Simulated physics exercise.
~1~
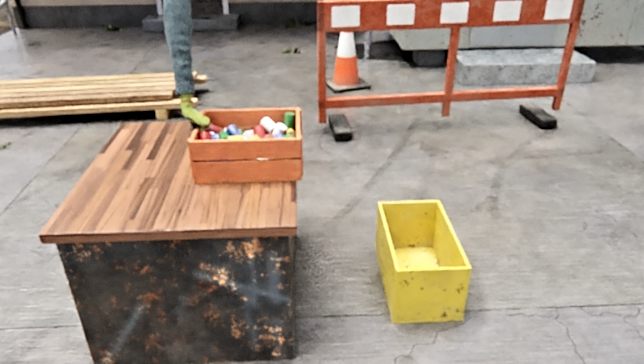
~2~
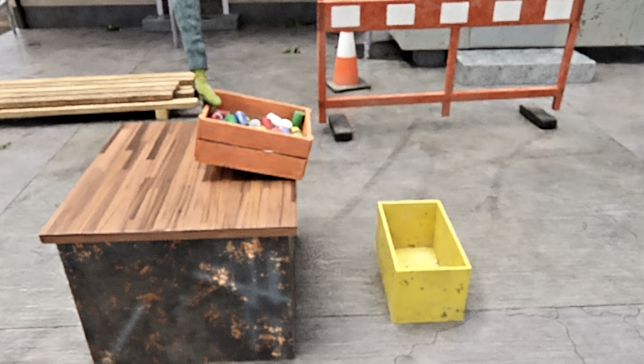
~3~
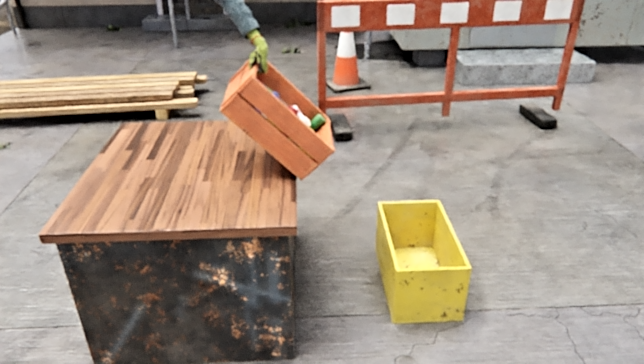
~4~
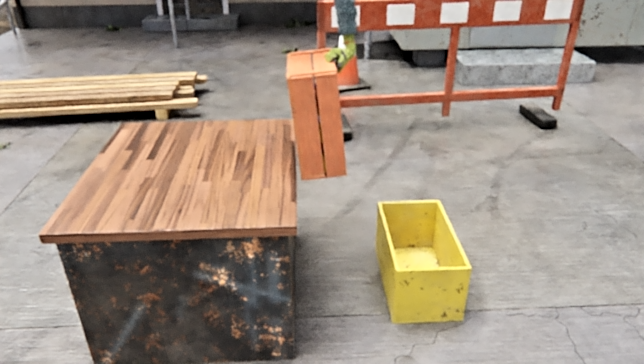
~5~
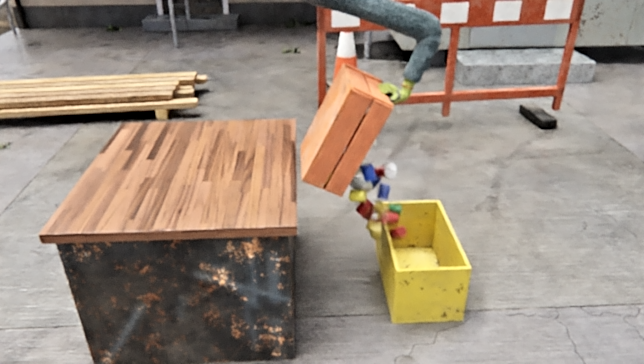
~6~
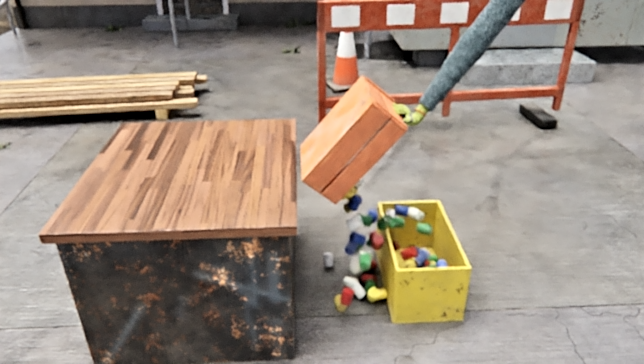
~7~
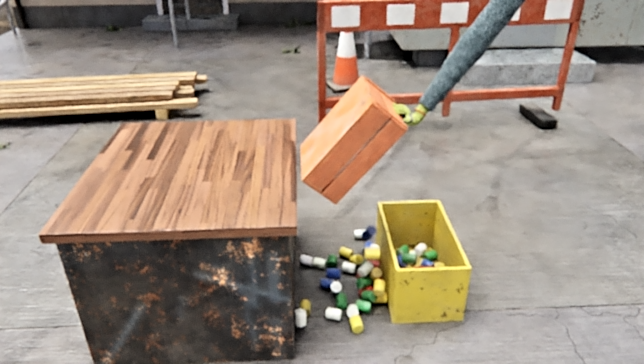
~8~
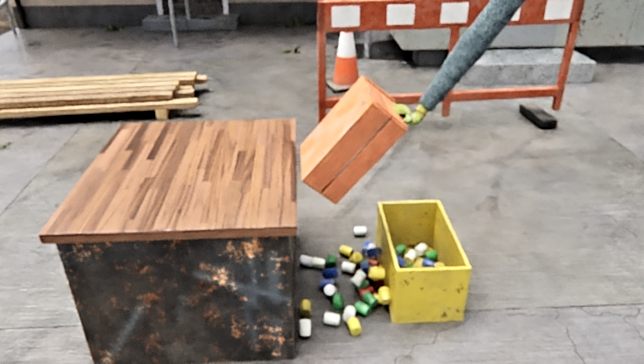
We see a gloved hand lift an orange box of small colourful jars from a wooden-topped bench, swing it right and tip it over, spilling the jars; some land in the yellow box, but more end up scattered on the ground between it and the bench.
